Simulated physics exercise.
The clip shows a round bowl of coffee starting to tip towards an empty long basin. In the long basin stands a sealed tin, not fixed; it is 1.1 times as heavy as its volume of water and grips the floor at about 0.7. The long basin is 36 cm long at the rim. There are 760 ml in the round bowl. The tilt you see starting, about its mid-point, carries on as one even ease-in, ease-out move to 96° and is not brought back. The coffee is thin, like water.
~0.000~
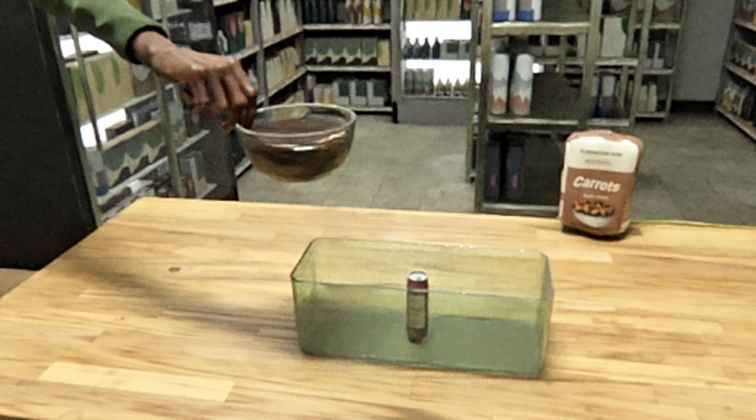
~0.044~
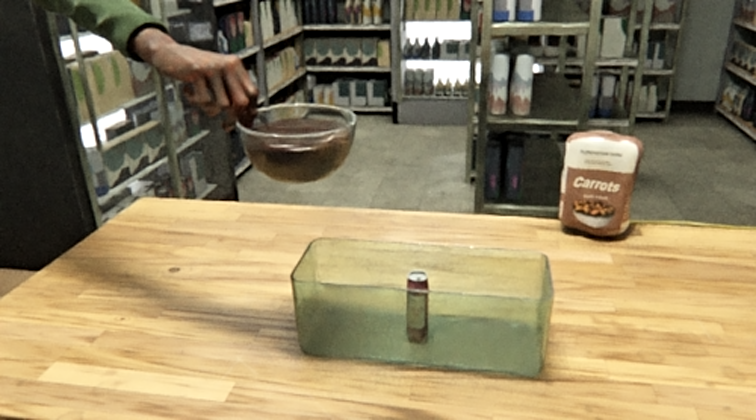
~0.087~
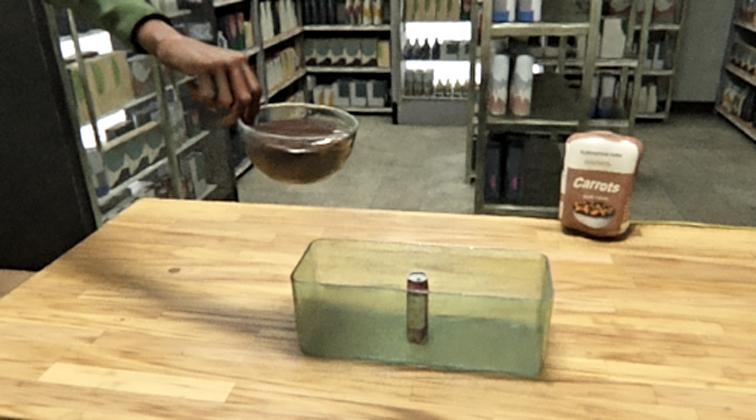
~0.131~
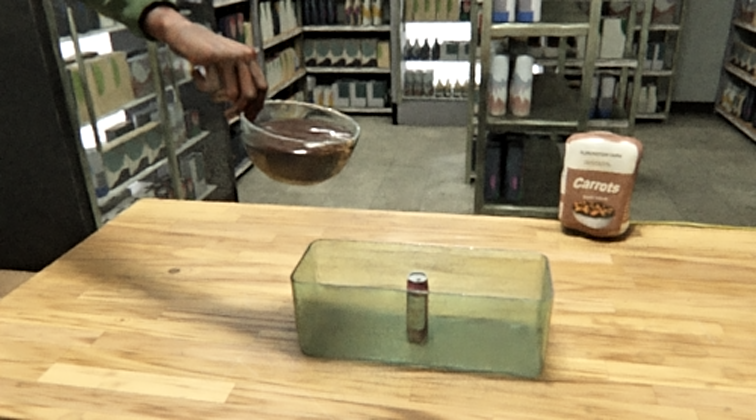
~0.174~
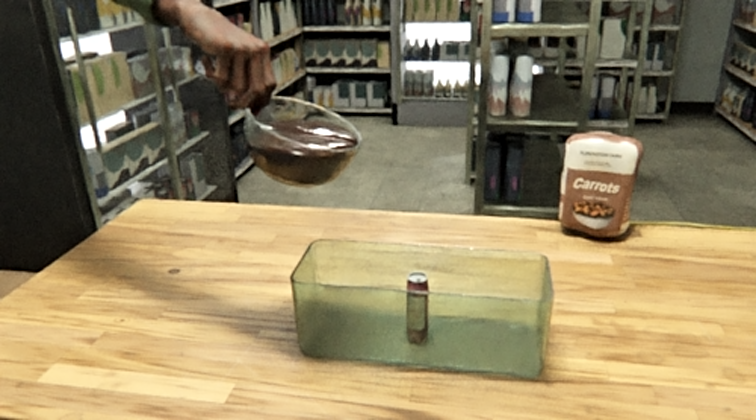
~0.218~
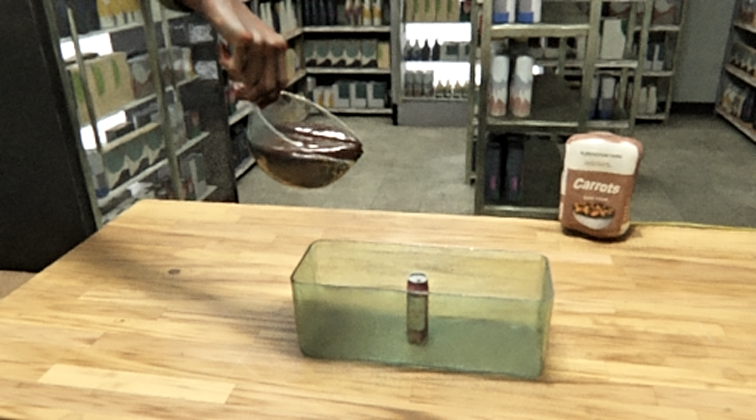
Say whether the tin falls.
It goes over.
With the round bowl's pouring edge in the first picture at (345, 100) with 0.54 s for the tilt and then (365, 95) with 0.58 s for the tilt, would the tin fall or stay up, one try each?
First it topples; then it falls.
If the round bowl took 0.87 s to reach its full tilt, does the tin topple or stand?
Then it stays up.
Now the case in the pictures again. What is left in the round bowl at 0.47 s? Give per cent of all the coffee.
Near 22 in a hundred.
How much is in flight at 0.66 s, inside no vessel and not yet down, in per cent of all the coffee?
Some 7 per cent.
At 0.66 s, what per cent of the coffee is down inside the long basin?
Some 90 per cent.
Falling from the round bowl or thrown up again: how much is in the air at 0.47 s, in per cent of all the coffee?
About 58 per cent.
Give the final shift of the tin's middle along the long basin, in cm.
About 8.5 cm.
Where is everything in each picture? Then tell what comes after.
In the first picture, tilt 0°; pouring edge (353, 122); surface from (248, 130) to (352, 132); the long basin's rim runs from (302, 258) to (550, 276); the tin's top is at (418, 278).
In the second picture, tilt 1°; pouring edge (354, 123); surface from (248, 130) to (352, 133).
In the third picture, tilt 6°; pouring edge (356, 128); surface from (249, 129) to (353, 136).
In the fourth picture, tilt 12°; pouring edge (357, 136); surface from (251, 128) to (355, 139).
In the fifth picture, tilt 21°; pouring edge (359, 145); surface from (254, 128) to (358, 142).
In the sixth picture, tilt 32°; pouring edge (359, 157); surface from (255, 130) to (350, 145); 2 per cent is over the edge.
By 0.47 s the tilt is 90° and 22 per cent is still to pour; the tin stands where it began.
By 0.66 s the tilt is 96° and 3 per cent is still to pour; the tin stands 1 cm from where it began.
By 0.85 s the tilt is 96° and 0 per cent is still to pour; the tin leans 32°.
By 1.06 s the tilt is 96° and 0 per cent is still to pour; the tin lies on its side.
At rest the tin lies on its side.
